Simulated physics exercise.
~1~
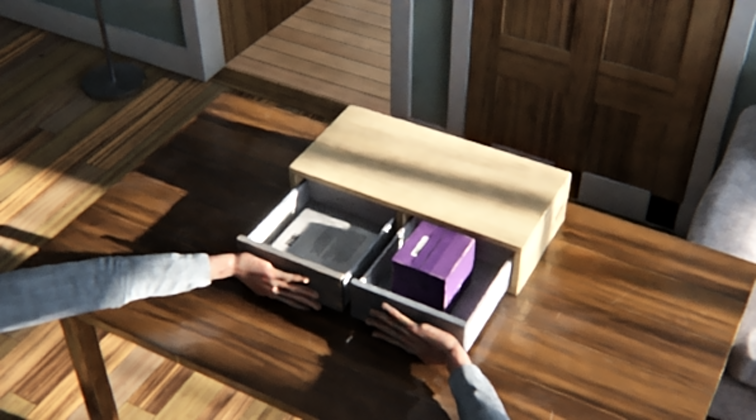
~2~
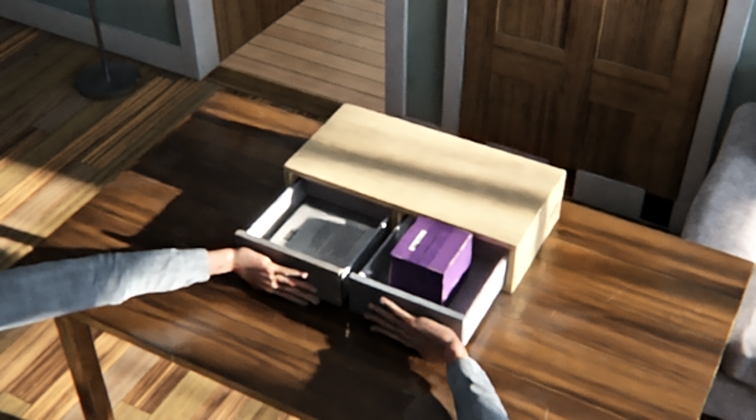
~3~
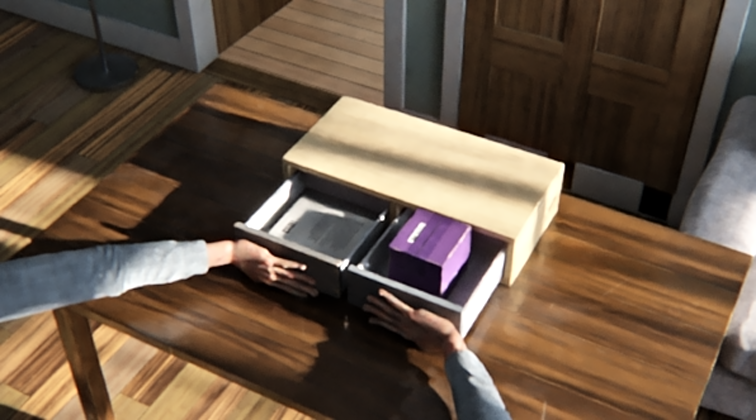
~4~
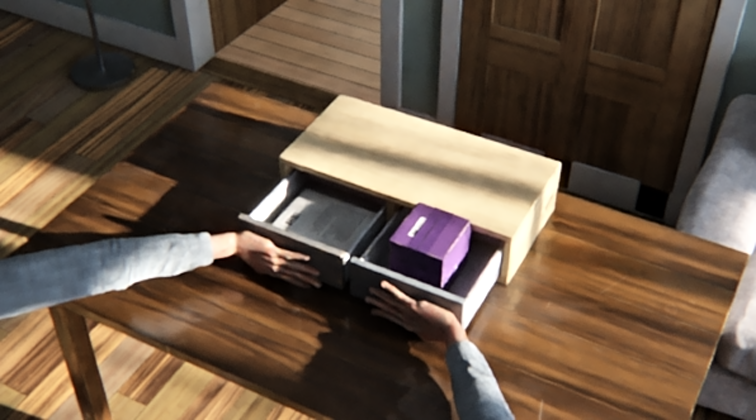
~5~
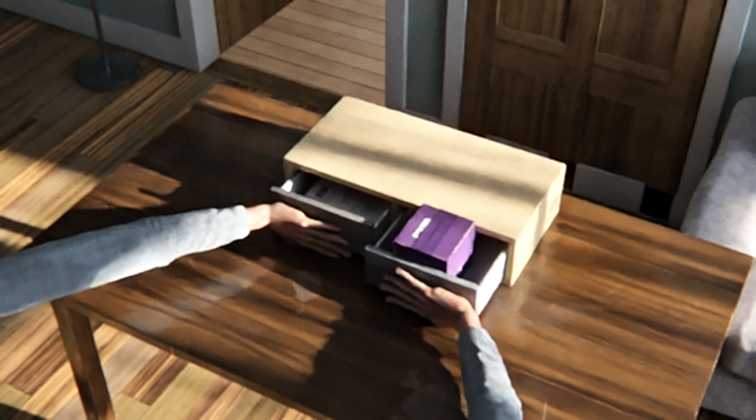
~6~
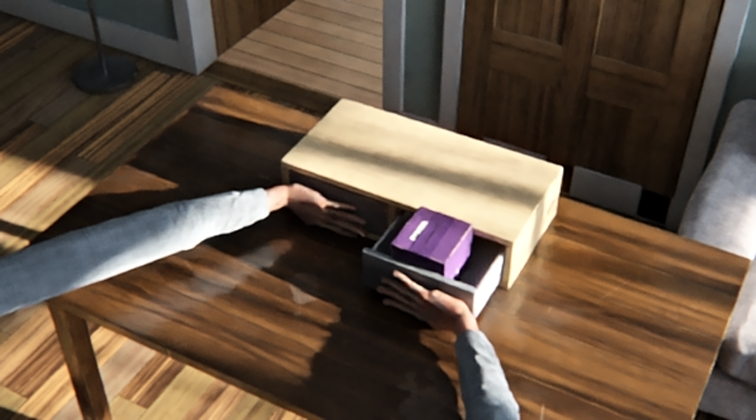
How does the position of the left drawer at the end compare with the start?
At the start the left drawer is pulled open with a flat item showing inside. By the end it has been pushed back into the chest and is shut.
Hands pushing two drawers into a pale wooden chest, the left shutting fully, the right staying ajar with a purple box inside.
